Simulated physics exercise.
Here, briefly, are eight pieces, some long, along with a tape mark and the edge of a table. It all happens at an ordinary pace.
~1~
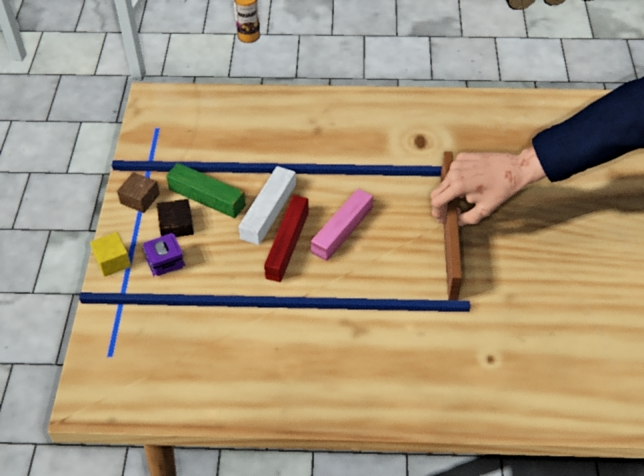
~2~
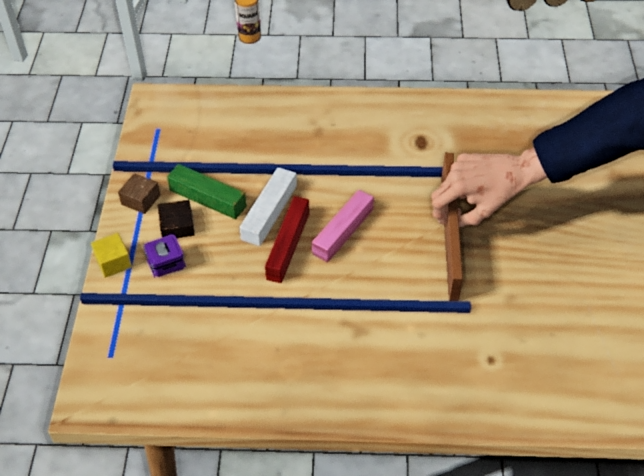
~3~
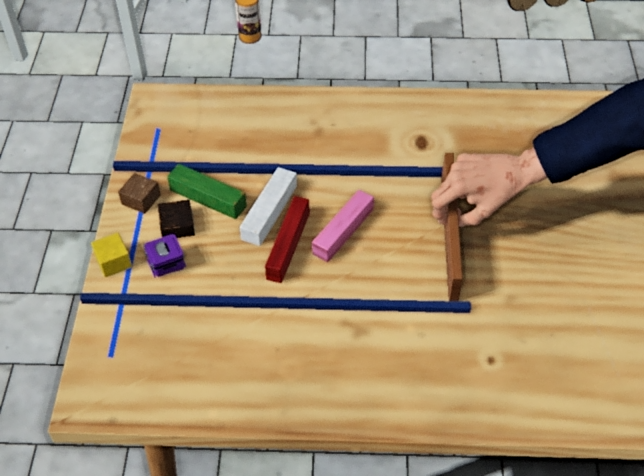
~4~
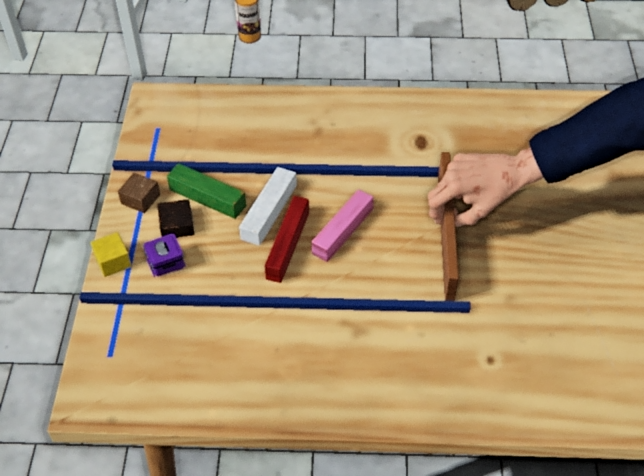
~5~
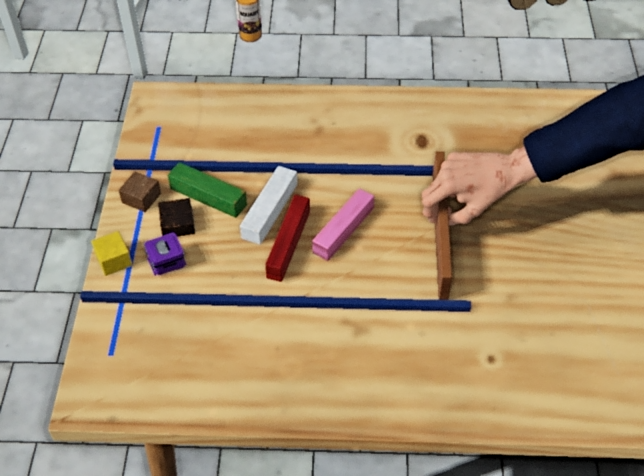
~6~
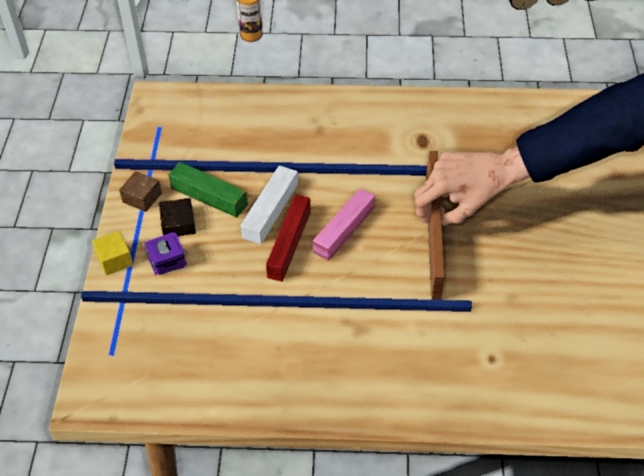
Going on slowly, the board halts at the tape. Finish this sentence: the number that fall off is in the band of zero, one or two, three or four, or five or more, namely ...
Namely five or more.
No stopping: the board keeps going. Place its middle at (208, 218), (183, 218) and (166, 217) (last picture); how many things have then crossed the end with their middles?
Taking the places in turn, the counts are 0, 1 and 4.
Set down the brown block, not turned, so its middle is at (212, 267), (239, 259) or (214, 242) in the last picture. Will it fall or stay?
Result per try, in order: Toppled; toppled; toppled.
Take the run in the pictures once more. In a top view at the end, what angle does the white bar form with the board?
Roughly 25° out of line.
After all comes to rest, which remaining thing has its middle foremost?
Foremost: The white bar.
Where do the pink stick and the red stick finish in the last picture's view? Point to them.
About (128, 222), and about (103, 250).
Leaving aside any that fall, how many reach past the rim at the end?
The count is 1.
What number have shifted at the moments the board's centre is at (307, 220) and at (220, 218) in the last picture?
I count 3 first and 7 after.
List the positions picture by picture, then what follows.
In the first frame, yellow block (111, 254); brown block (138, 193); purple case (164, 256); board (451, 224); tape (136, 231).
In the second frame, brown block (139, 193); pink stick (343, 226).
In the third frame, purple case (165, 257); board (451, 225).
In the fourth frame, yellow block (111, 255); white bar (269, 206).
In the fifth frame, brown block (140, 192); green bar (207, 190).
In the sixth frame, yellow block (113, 253); brown block (141, 191); purple case (166, 255); board (435, 223); tape (138, 230).
Soon after, none off yet; yellow block at rest near (113, 253); brown block at rest near (141, 191); purple case at rest near (166, 255).
After that, none off yet; yellow block displaced a little near (95, 252); brown block tilting a little near (92, 192); purple case displaced about its own width near (124, 255).
In the end, the number that fall off is five or more; gone, green bar, black block, purple case, brown block and yellow block.
